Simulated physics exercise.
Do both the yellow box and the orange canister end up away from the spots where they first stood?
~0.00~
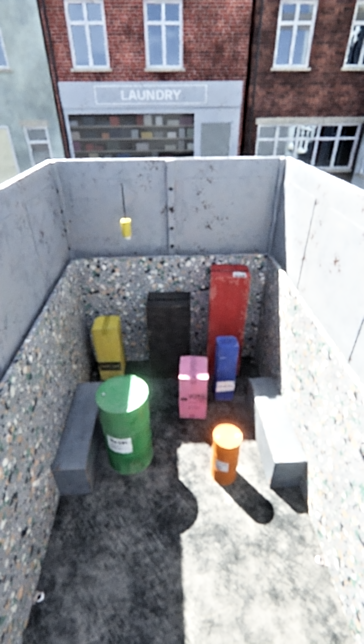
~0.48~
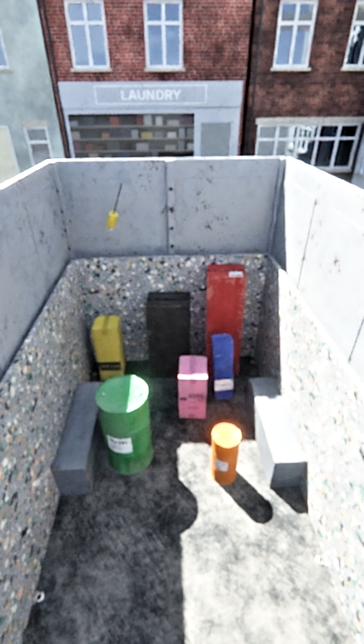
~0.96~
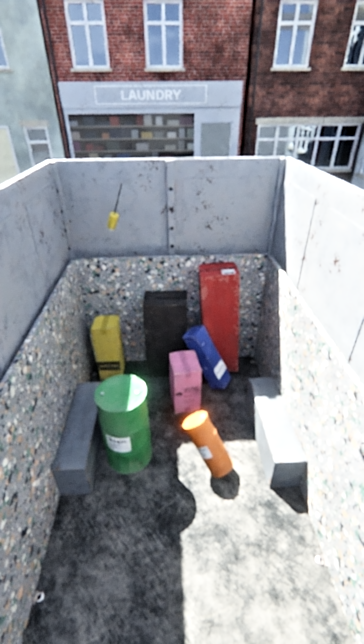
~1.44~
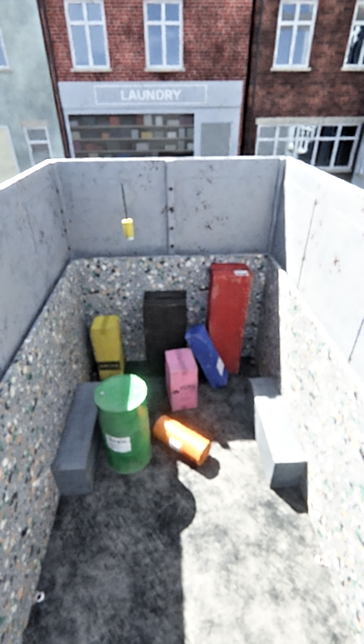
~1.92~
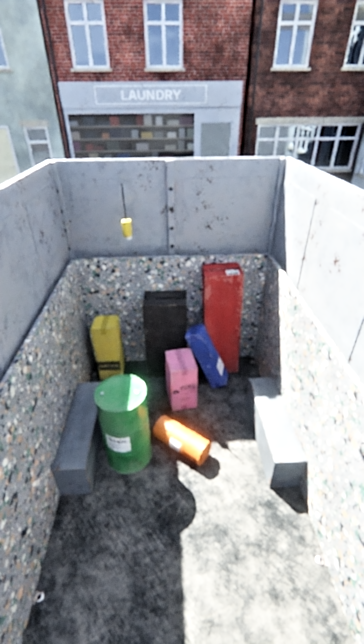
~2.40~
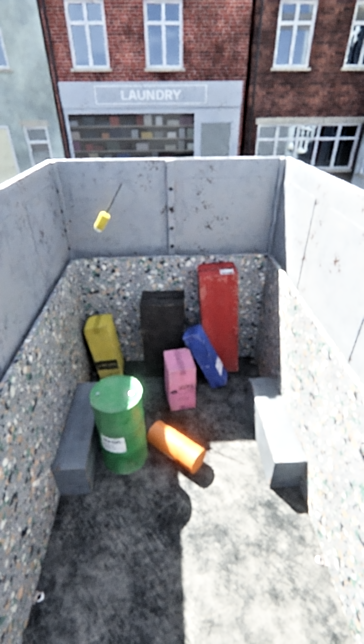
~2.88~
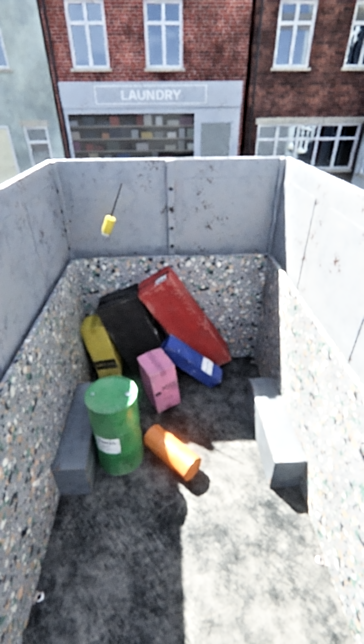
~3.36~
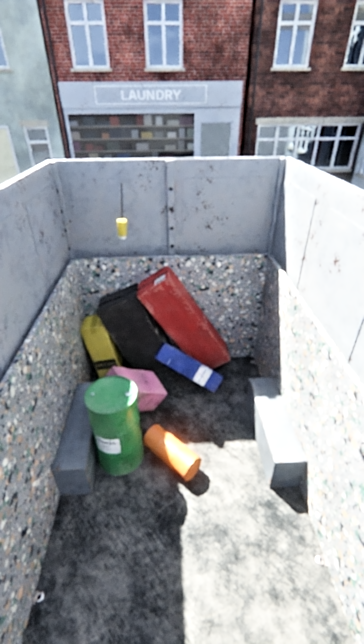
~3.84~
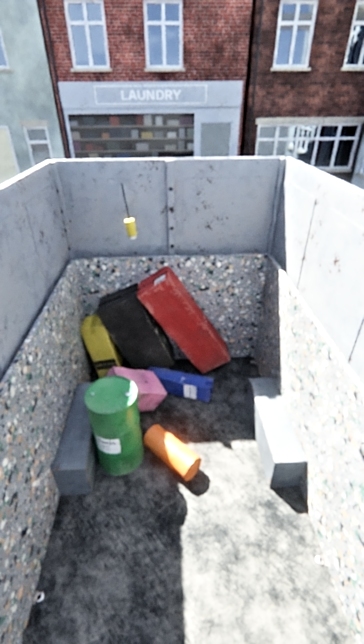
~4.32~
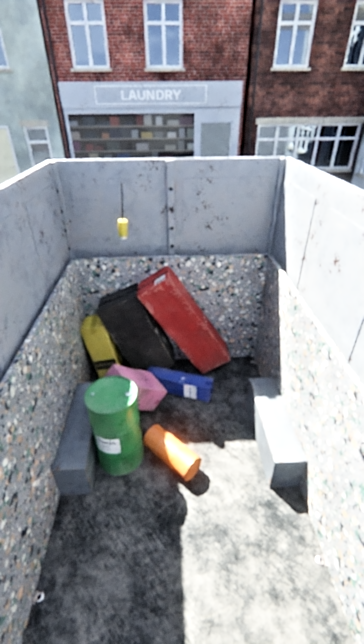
No, only the orange canister leaves its spot, toppling onto its side to the left, while the yellow box stays about where it was by the left wall.
To begin with, several coloured boxes, a green drum and an orange canister stand upright in a walled load bay, with a small yellow lamp hanging above. The lamp swings left, then the orange canister tips over to the left and lands on its side, while the blue box leans towards the pink one. After a brief calm, the lamp swings left again, and the tall red and black boxes tilt heavily to the left. The pink box leans over behind the green drum, and the blue box drops onto its side. Finally, everything lies still, with the drum still upright.
